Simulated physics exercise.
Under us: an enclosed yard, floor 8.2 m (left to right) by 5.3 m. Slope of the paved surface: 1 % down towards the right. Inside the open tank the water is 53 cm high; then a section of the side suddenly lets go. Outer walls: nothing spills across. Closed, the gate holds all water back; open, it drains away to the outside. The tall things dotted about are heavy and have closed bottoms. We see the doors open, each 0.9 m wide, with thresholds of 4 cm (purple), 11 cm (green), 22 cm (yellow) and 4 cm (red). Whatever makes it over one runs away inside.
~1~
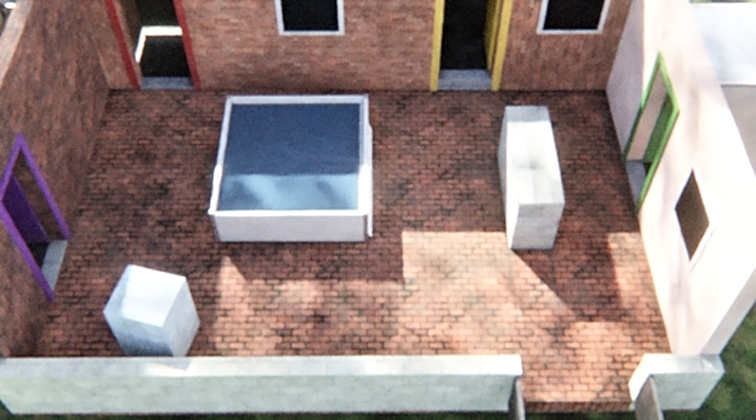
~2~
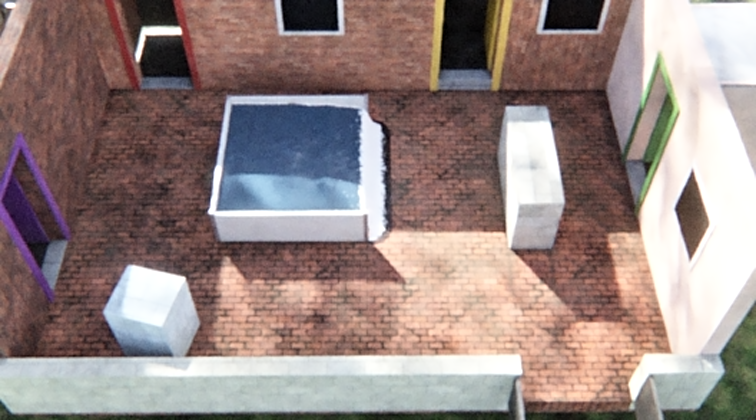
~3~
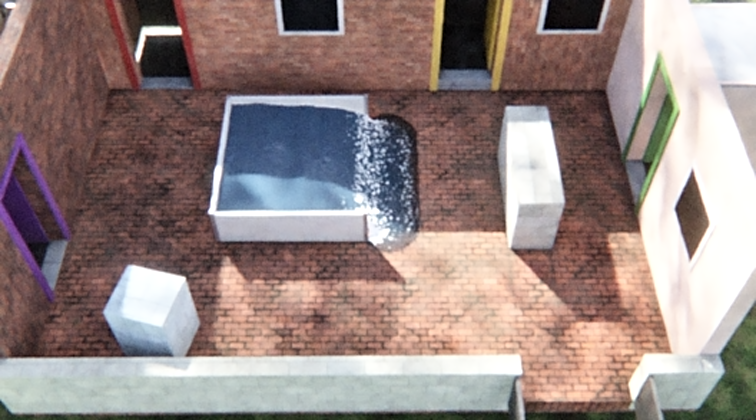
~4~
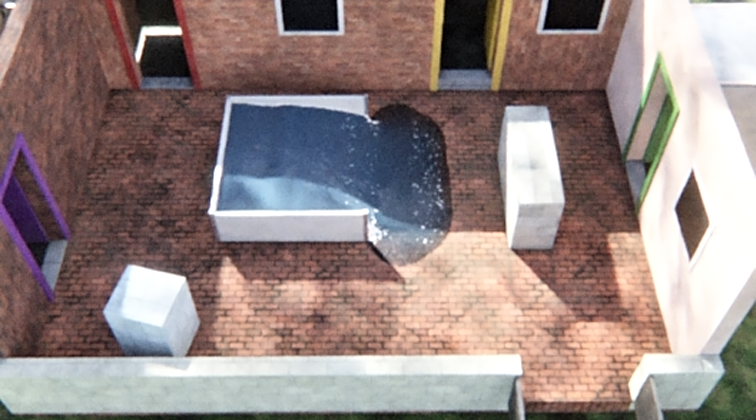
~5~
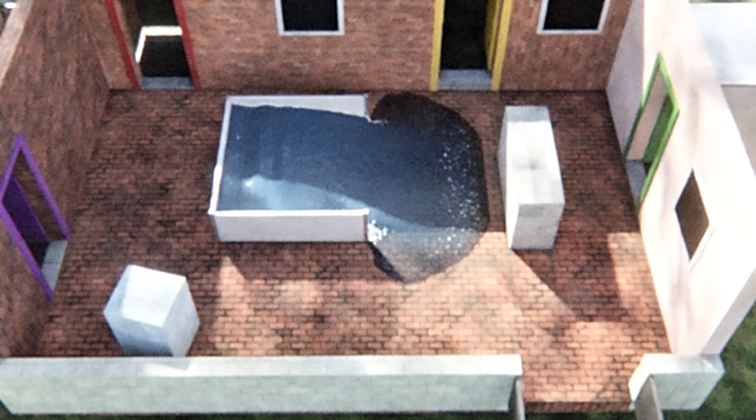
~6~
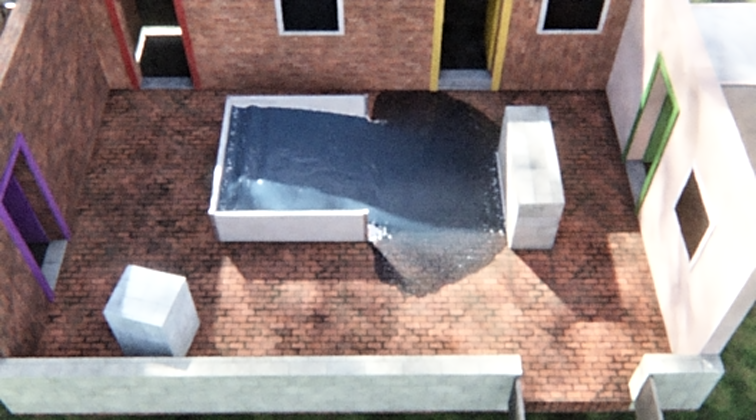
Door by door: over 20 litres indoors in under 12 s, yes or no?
Purple door: No, green door: No, yellow door: No, red door: No.
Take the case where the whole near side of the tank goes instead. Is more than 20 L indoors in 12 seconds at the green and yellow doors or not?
Short answer, against that limit: Green is fine, yellow is fine.
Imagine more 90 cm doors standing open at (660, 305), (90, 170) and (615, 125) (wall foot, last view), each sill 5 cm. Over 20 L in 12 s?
In sequence the answers are more than that, less than that and more than that.
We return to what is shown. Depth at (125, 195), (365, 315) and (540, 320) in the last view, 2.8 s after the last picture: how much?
Spot by spot: Some 0, 0, then 4 cm.
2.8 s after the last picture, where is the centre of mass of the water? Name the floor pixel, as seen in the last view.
I'd say somewhere around (456, 190).
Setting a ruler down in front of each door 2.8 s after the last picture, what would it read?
In centimetres, the purple door has 0, the green door 9, the yellow door 20 and the red door 0.
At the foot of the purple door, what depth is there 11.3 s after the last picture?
The depth comes to around 1.0 centimetres.
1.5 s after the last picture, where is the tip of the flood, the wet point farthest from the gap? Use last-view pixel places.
About pixel (652, 370).
Then, 0.7 s after the last picture water covers 25 % of the floor and is deepest (38 cm) near (491, 186); purple door not reached, green door not reached, yellow door 10 cm at the sill, 0 L in, red door not reached.
Then, 1.5 s after the last picture water covers 35 % of the floor and is deepest (40 cm) near (599, 95); purple door not reached, green door 2 cm at the sill, 0 L in, yellow door 12 cm at the sill, 0 L in, red door not reached.
Then, 2.8 s after the last picture water covers 50 % of the floor and is deepest (30 cm) near (603, 110); purple door not reached, green door 9 cm at the sill, 0 L in, yellow door 20 cm at the sill, 5 L in, red door not reached.
Then, 6.3 s after the last picture water covers 70 % of the floor and is deepest (16 cm) near (669, 383); purple door not reached, green door 8 cm at the sill, 0 L in, yellow door 8 cm at the sill, 6 L in, red door 3 cm at the sill, 0 L in.
Then, 11.3 s after the last picture water covers 90 % of the floor and is deepest (8 cm) near (626, 205); purple door not reached, green door 6 cm at the sill, 0 L in, yellow door 4 cm at the sill, 6 L in, red door 2 cm at the sill, 0 L in.
